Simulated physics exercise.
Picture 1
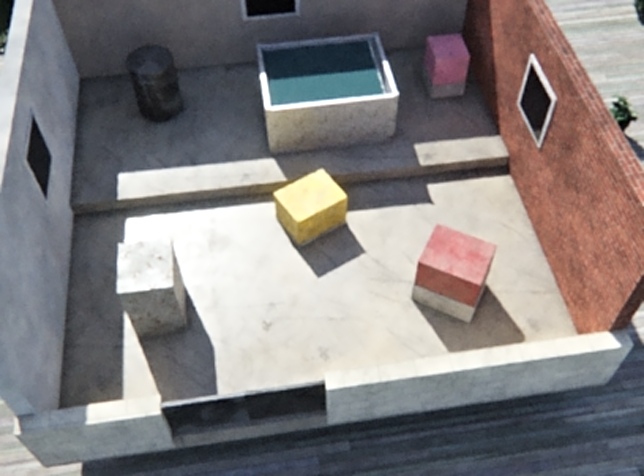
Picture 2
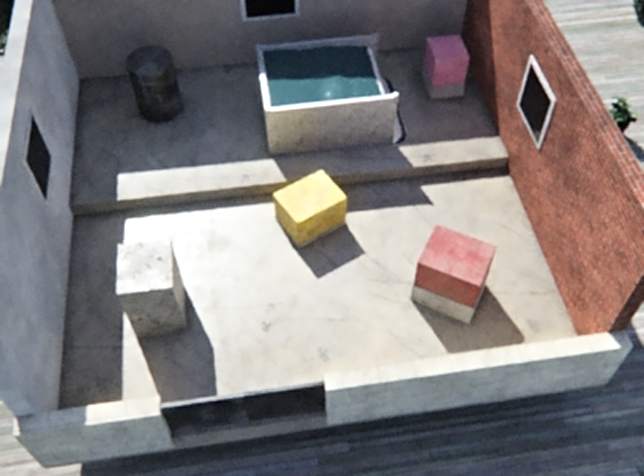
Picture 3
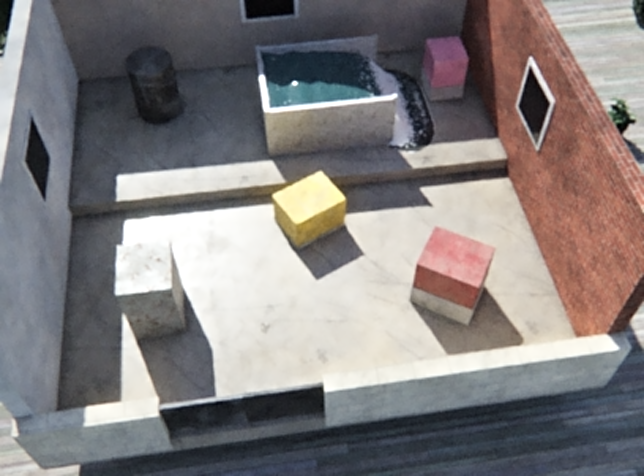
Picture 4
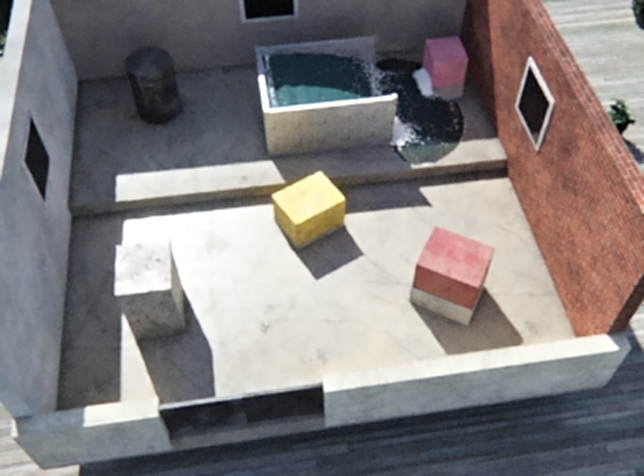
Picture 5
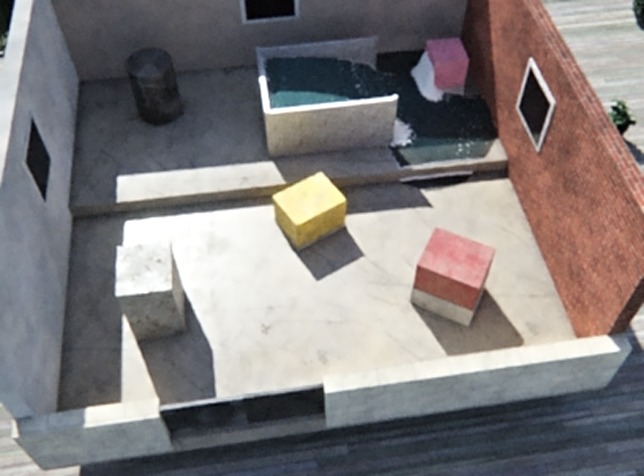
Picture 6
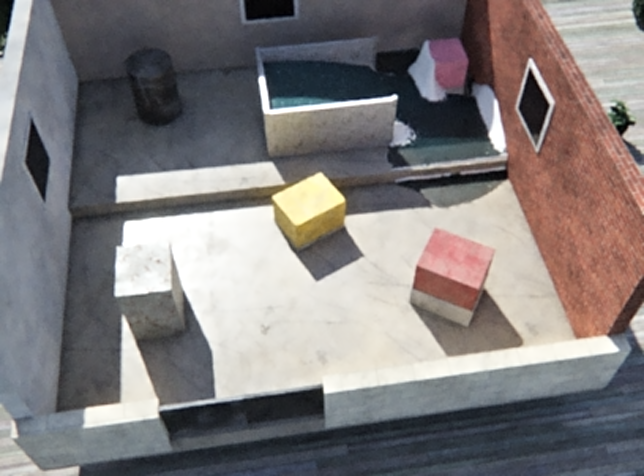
Open tank in a walled two-level yard bursting at its right side, dark water pouring out and spreading around a pink crate.
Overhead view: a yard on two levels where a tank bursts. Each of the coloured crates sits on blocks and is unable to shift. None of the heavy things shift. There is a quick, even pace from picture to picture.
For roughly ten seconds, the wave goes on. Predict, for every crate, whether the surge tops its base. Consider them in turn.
At the end, the red crate comes through untouched; the pink crate comes through with water on it; the yellow crate comes through with water on it.
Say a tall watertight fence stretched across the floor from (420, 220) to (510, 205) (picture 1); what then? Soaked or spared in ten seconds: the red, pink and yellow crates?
One by one: Red remains dry, pink is topped, yellow takes water.
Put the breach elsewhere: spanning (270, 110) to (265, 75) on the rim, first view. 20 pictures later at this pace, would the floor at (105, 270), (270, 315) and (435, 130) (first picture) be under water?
In sequence: Inundated, untouched, untouched.
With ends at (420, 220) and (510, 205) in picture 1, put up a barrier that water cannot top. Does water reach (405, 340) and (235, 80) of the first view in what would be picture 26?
As listed: Awash, covered.
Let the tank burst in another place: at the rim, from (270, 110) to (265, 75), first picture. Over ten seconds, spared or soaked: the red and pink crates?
Note: Red one is left dry; pink one is left dry.
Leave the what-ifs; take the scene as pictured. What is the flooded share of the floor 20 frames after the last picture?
My estimate is roughly 50 percent.
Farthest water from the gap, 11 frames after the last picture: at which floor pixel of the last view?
The wet point farthest out is around (582, 365).
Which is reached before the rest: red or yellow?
I'd pick the red-painted one.
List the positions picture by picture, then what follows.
Still water in the open tank at (325, 74), in the first frame.
The front is at a hidden place, out from the gap at (381, 97), in the second frame.
Water pours out at (380, 99) and has run to (399, 74), in the third frame.
Water pours out at (380, 101) and has run to (418, 66), in the fourth frame.
Water pours out at (380, 102) and has run to (495, 129), in the fifth frame.
The front is at a hidden place, out from the gap at (380, 103), in the sixth frame.
A moment on, water covers 15 % of the floor; the red crate not reached, the pink crate water round its plinth, the yellow crate not reached.
Next, water covers 25 % of the floor; the red crate water round its plinth, the pink crate water round its plinth, the yellow crate not reached.
Then, water covers 50 % of the floor; the red crate water round its plinth, the pink crate water round its plinth, the yellow crate not reached.
Later, water covers 85 % of the floor; the red crate water round its plinth, the pink crate water round its plinth, the yellow crate water round its plinth.
In the end, water covers 95 % of the floor; the red crate stayed above the water, the pink crate was topped, the yellow crate was topped.
